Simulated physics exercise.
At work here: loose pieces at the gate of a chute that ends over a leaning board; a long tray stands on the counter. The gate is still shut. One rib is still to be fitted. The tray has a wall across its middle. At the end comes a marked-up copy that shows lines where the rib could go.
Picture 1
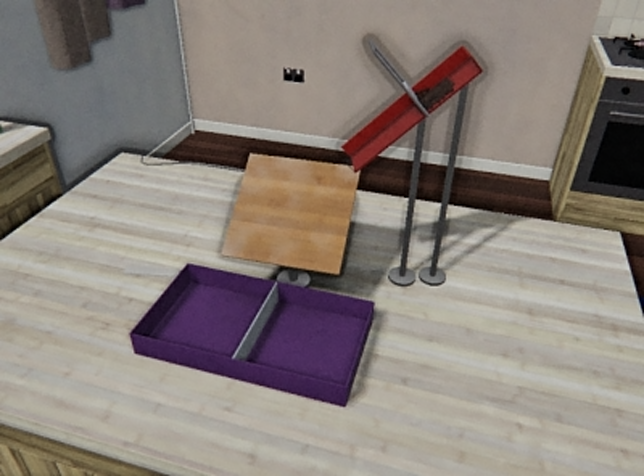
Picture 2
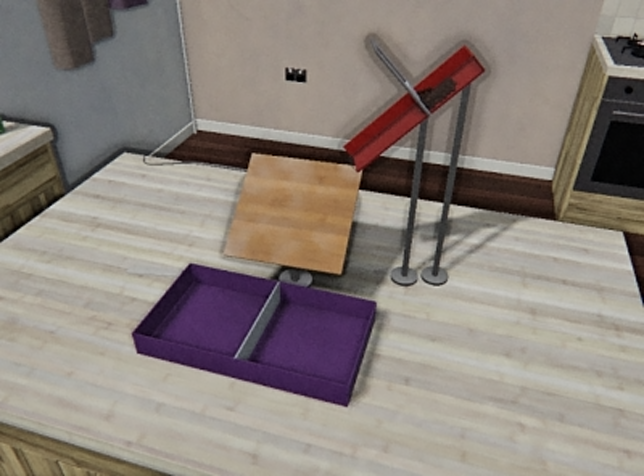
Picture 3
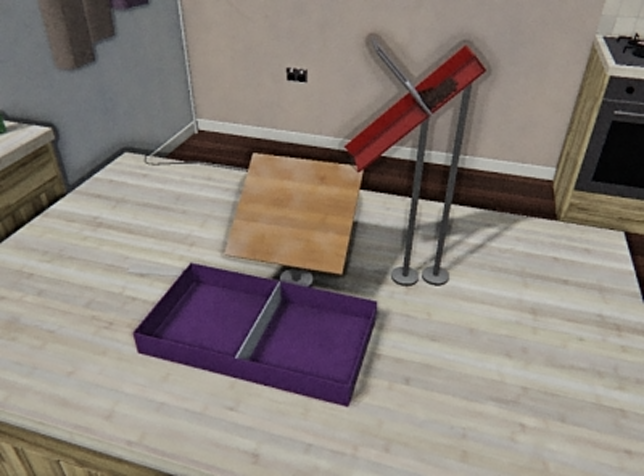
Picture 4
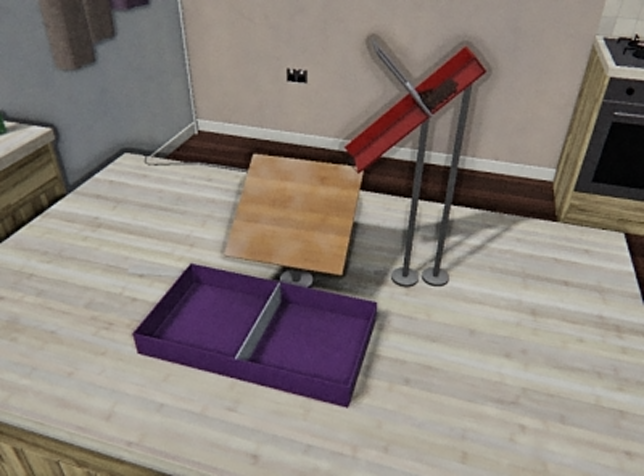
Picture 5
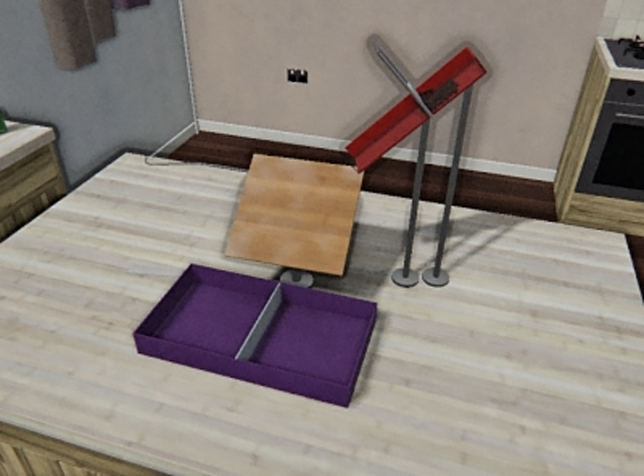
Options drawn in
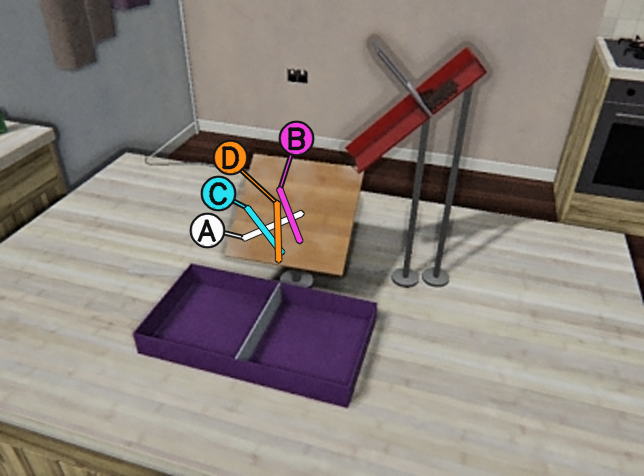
A red chute on two grey poles slanted down toward a tilted wooden board, with small dark bits behind its gate and a divided purple tray in front, and practically nothing moved.
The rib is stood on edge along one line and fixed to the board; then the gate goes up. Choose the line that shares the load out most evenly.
Best: A.
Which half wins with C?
The right half.
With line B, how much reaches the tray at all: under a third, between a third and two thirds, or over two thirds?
Over two thirds.
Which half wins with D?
The right half.
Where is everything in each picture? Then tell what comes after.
In the first picture, load behind the gate near (431, 94), allspice berries; lip of the chute near (354, 166), sloping fairly steeply.
In the second picture, middle of the board near (294, 210), tilted fairly steeply; middle of its low edge near (281, 264); of its high edge near (307, 160).
In the third picture, front corners of the tray near (133, 333) and (349, 387); front end of its middle wall near (236, 358); gate still shut near (412, 90).
In the fourth picture, middle of the load near (434, 94); lip near (357, 166).
In the fifth picture, middle of the load near (435, 95); lip near (357, 167).
On the marked copy, line A from (301, 213) to (244, 237); line B from (279, 189) to (299, 240); line C from (247, 208) to (281, 252); line D from (277, 203) to (278, 259).
With A, of what is caught, close to two thirds in the left half, close to a third in the right.
With B, of what is caught, none at all in the left half, the whole lot in the right.
With C, of what is caught, a small share in the left half, the bulk in the right.
With D, of what is caught, only a few in the left half, all but a few in the right.
